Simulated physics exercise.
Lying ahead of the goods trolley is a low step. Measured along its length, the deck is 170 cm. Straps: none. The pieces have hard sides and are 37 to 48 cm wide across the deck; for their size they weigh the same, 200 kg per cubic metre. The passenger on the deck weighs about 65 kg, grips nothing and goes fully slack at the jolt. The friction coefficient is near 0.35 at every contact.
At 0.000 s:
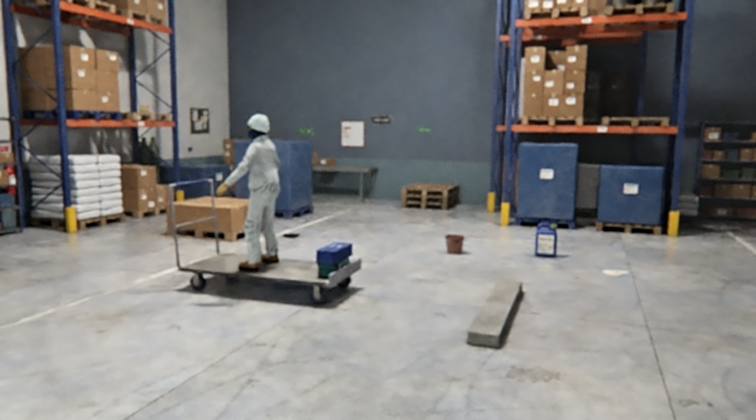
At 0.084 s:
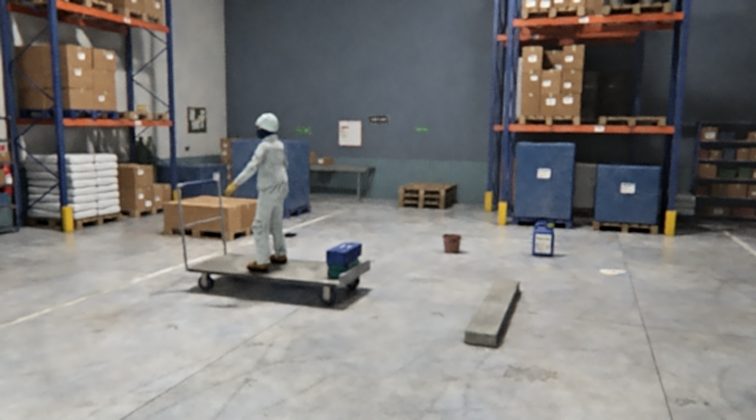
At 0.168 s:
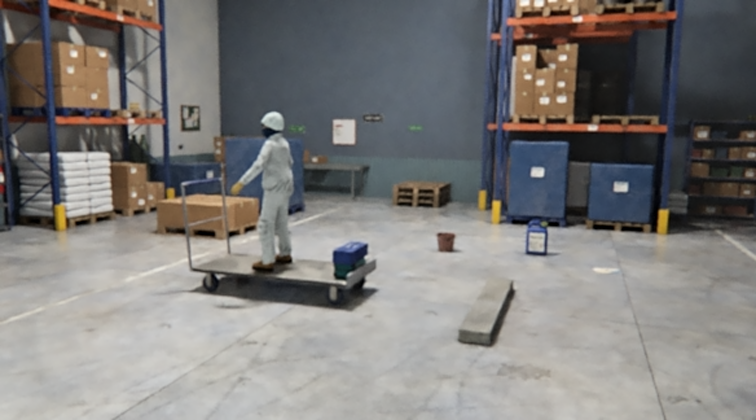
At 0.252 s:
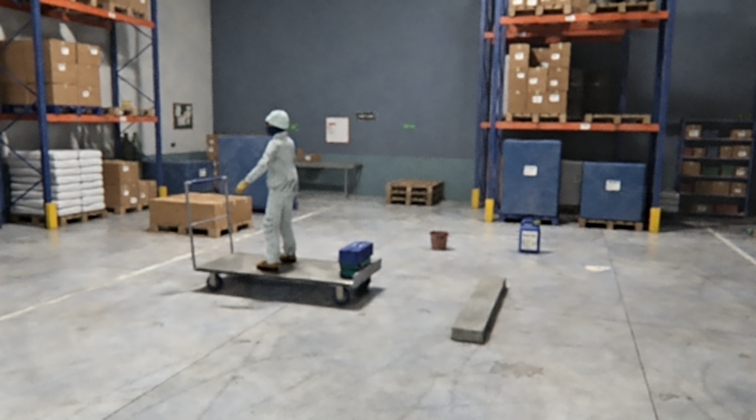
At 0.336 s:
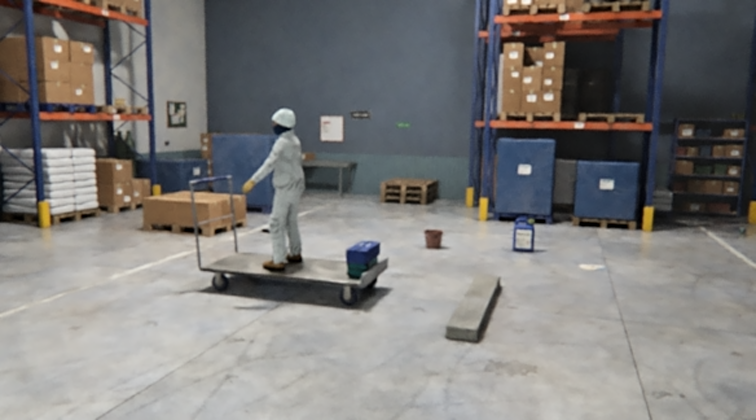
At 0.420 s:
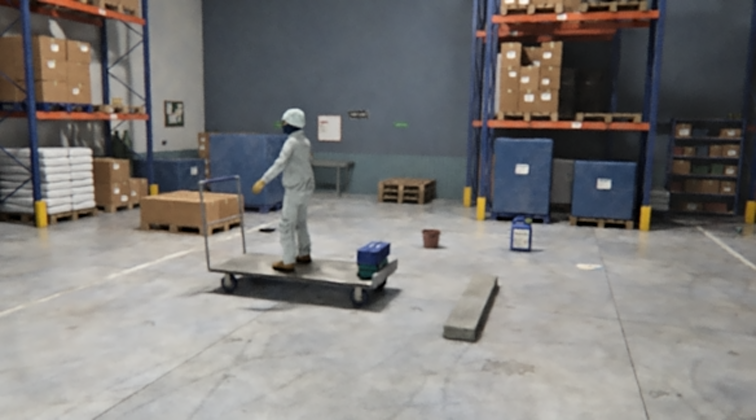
A person in pale coveralls and a white helmet rides a flat trolley slowly rightward.
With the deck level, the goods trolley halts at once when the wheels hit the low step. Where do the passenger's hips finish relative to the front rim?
The passenger's hips finish beyond the front rim.
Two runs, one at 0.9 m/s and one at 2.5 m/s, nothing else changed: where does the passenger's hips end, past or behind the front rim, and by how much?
First try: About 50 cm behind; second try: About 50 cm past.
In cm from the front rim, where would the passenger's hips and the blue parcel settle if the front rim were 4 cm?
Both clear the rim - hips by 10 cm, blue by 40 cm.
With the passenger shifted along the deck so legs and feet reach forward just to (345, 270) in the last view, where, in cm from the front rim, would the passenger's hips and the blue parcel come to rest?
Result: Hips 70 cm beyond the rim; blue 170 cm beyond it.
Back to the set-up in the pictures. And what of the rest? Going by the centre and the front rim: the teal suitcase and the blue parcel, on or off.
End result - teal: Stays; blue: Goes over.
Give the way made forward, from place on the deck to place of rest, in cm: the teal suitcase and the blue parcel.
Shift, cm - teal: 0; blue: 90.
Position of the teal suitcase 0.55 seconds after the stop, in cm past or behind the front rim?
Around 15 cm short of the front rim.
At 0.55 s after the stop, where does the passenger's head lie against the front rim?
30 cm behind the rim.
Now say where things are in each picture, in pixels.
In the first frame, hips (264, 190), teal suitcase (334, 266), rim corner (330, 283); 147 cm short of the stop.
In the second frame, hips (273, 190), teal suitcase (344, 266), rim corner (340, 284); 134 cm short of the stop.
In the third frame, hips (278, 189), teal suitcase (350, 266), rim corner (348, 284); 121 cm short of the stop.
In the fourth frame, hips (283, 188), teal suitcase (356, 266), rim corner (354, 284); 108 cm short of the stop.
In the fifth frame, hips (289, 187), teal suitcase (363, 265), rim corner (362, 284); 94 cm short of the stop.
In the sixth frame, hips (299, 187), teal suitcase (373, 266), rim corner (373, 285); 81 cm short of the stop. Speed about 1.6 m/s.
Impact comes at 0.94 s.
After 1.19 s the passenger's hips are 49 cm behind the rim, near (422, 213) in the last picture's view.
After 1.49 s the passenger's hips are 11 cm behind the rim, near (460, 254) in the last picture's view.
After 1.94 s the passenger's hips are 1 cm past the rim, near (473, 256) in the last picture's view.
At rest, 4.7 s, past the rim, blue parcel and the passenger's hips; behind it, teal suitcase.
